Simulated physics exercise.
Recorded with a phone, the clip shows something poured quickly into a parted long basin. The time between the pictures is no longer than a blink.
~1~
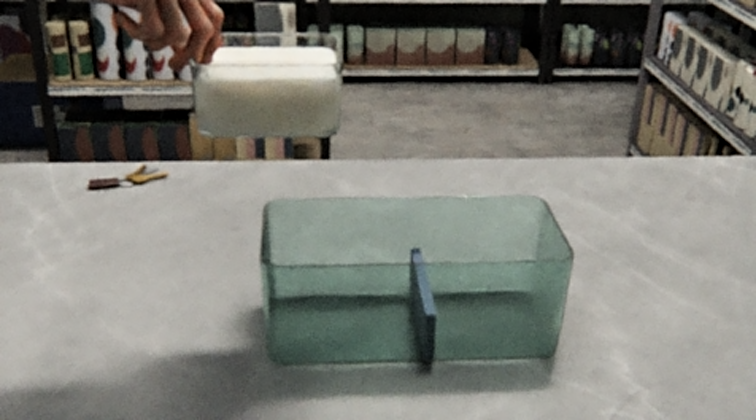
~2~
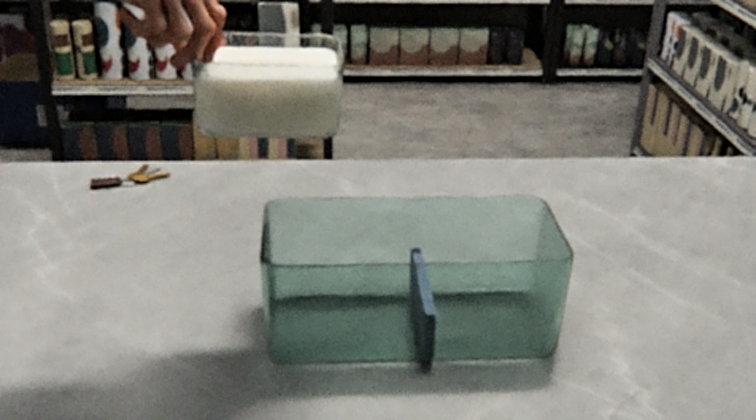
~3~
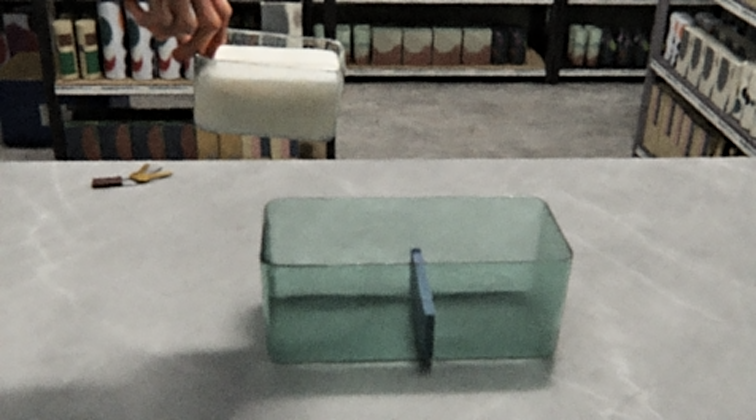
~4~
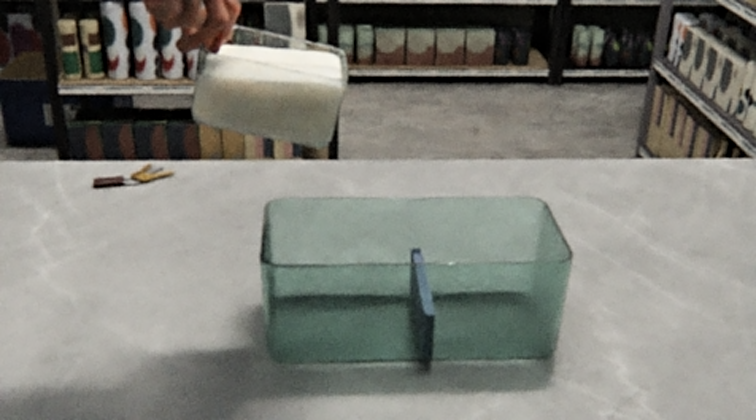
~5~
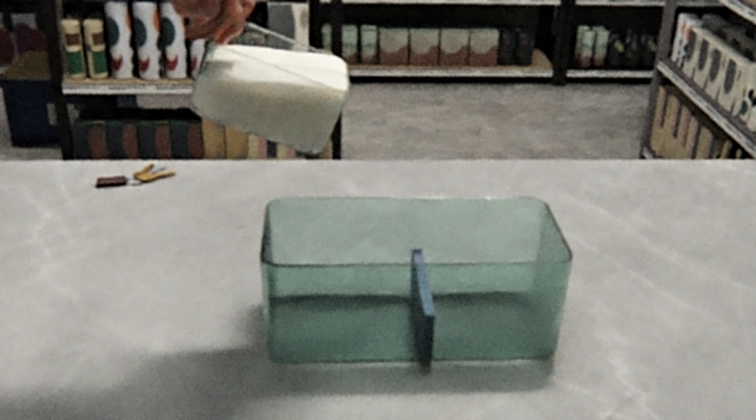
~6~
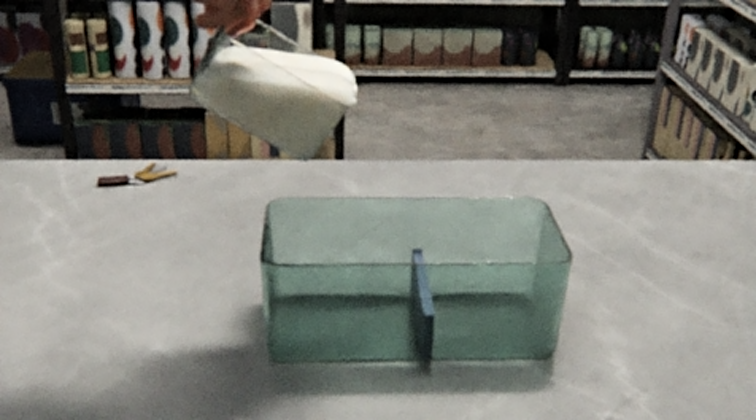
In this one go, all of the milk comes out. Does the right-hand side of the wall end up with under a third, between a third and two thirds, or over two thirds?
Smaller than a third.
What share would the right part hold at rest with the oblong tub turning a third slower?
I'd estimate about 35 percent ends up there.
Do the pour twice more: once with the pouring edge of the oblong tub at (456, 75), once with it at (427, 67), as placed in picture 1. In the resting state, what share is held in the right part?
First try: 90 percent; second try: 85 percent.
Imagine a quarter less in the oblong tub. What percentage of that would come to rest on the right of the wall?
It comes to near 5 per cent.
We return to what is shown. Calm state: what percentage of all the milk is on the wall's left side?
Roughly 80 per cent.
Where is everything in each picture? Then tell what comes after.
In the first frame, tilt 0°; pouring edge (339, 51); surface from (199, 61) to (337, 61); the long basin's rim runs from (263, 232) to (558, 228); the wall's top is at (423, 280).
In the second frame, tilt 1°; pouring edge (340, 53); surface from (200, 61) to (338, 62).
In the third frame, tilt 6°; pouring edge (342, 58); surface from (202, 59) to (340, 63).
In the fourth frame, tilt 12°; pouring edge (345, 67); surface from (204, 58) to (342, 66).
In the fifth frame, tilt 21°; pouring edge (347, 79); surface from (205, 59) to (348, 70).
In the sixth frame, tilt 32°; pouring edge (347, 92); surface from (204, 58) to (348, 82); 4 per cent is over the edge.
A moment on, the oblong tub is tipped on its side and 26 per cent is still to pour, 19 is left of the wall and 4 right of it.
Next, the oblong tub is tipped on its side and 7 per cent is still to pour, 69 is left of the wall and 16 right of it.
Then the oblong tub is tipped on its side and 2 per cent is still to pour, 72 is left of the wall and 17 right of it.
Later the oblong tub is tipped on its side and 0 per cent is still to pour, 77 is left of the wall and 18 right of it.
At rest 78 per cent lies left of the wall, 18 right of it and 4 outside.
